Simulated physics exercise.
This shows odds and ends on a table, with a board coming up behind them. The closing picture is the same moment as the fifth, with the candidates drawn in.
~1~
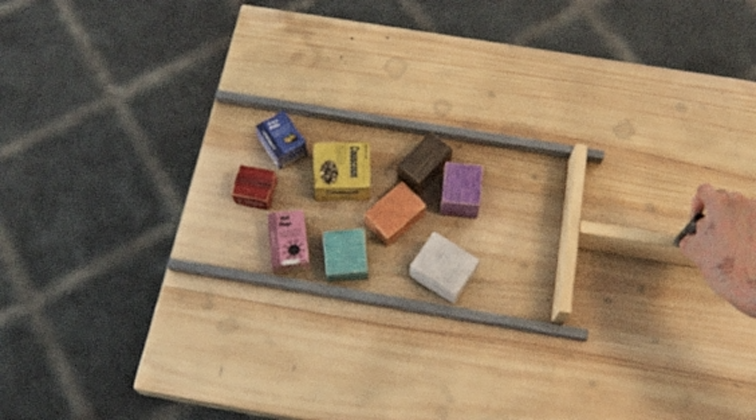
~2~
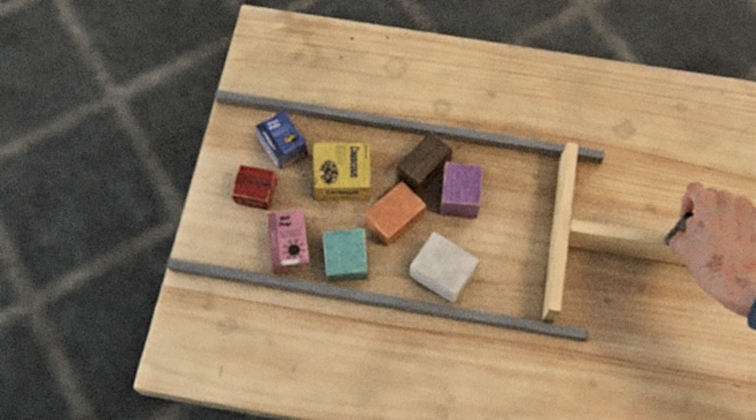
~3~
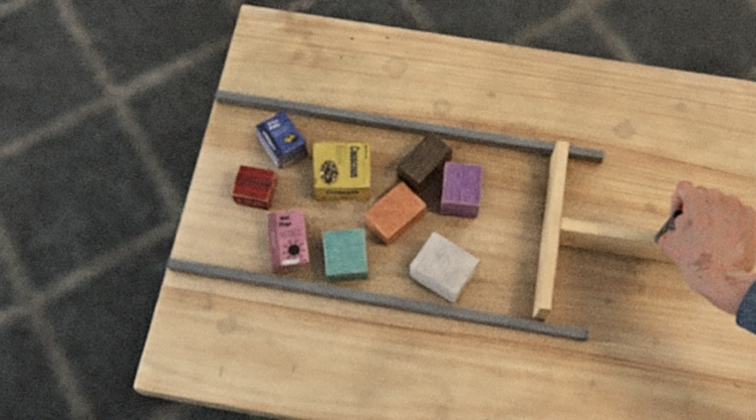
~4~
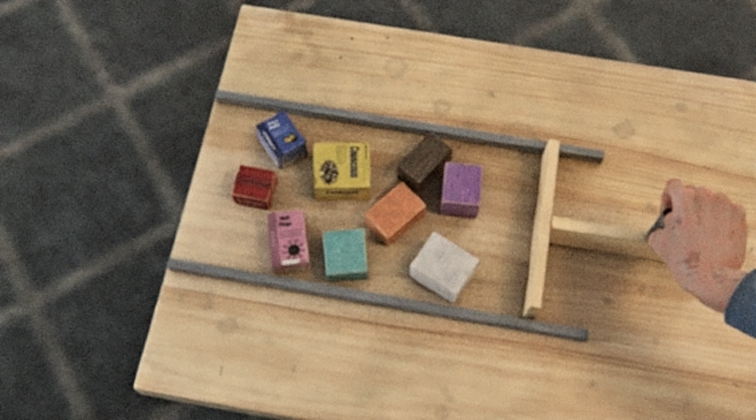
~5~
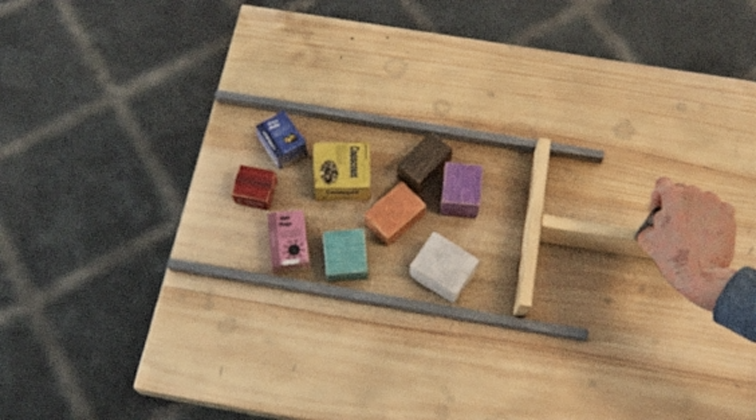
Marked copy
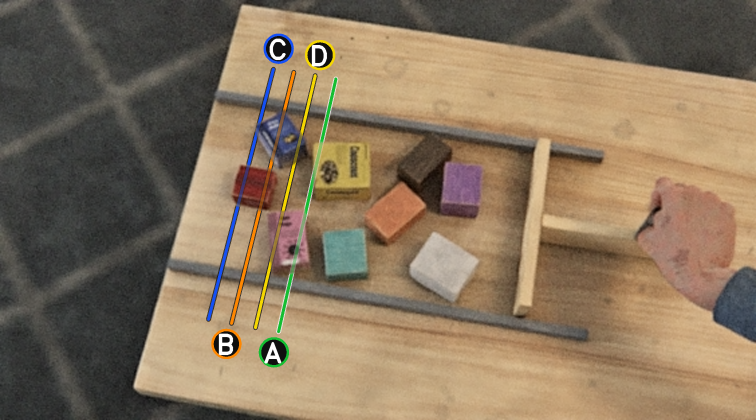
A hand slowly pushes a wooden board left between two rails toward scattered, unmoving colourful blocks.
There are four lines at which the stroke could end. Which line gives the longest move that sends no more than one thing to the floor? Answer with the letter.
Line A.
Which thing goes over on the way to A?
The pink box goes over.
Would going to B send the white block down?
By then, no.
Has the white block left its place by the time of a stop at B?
By then, yes.
On the marked copy, A at (309, 198); B at (265, 191); C at (243, 187); D at (287, 194).
Following A. Soon after the start, board (453, 205); white block (409, 266); black block (403, 154).
Later, board (372, 192); pink box (230, 235); red box (250, 189).
In the end, board (312, 182); pink box over the edge; red box (193, 182); one fallen.
As for the rest, B drops five; C drops five; D drops three.
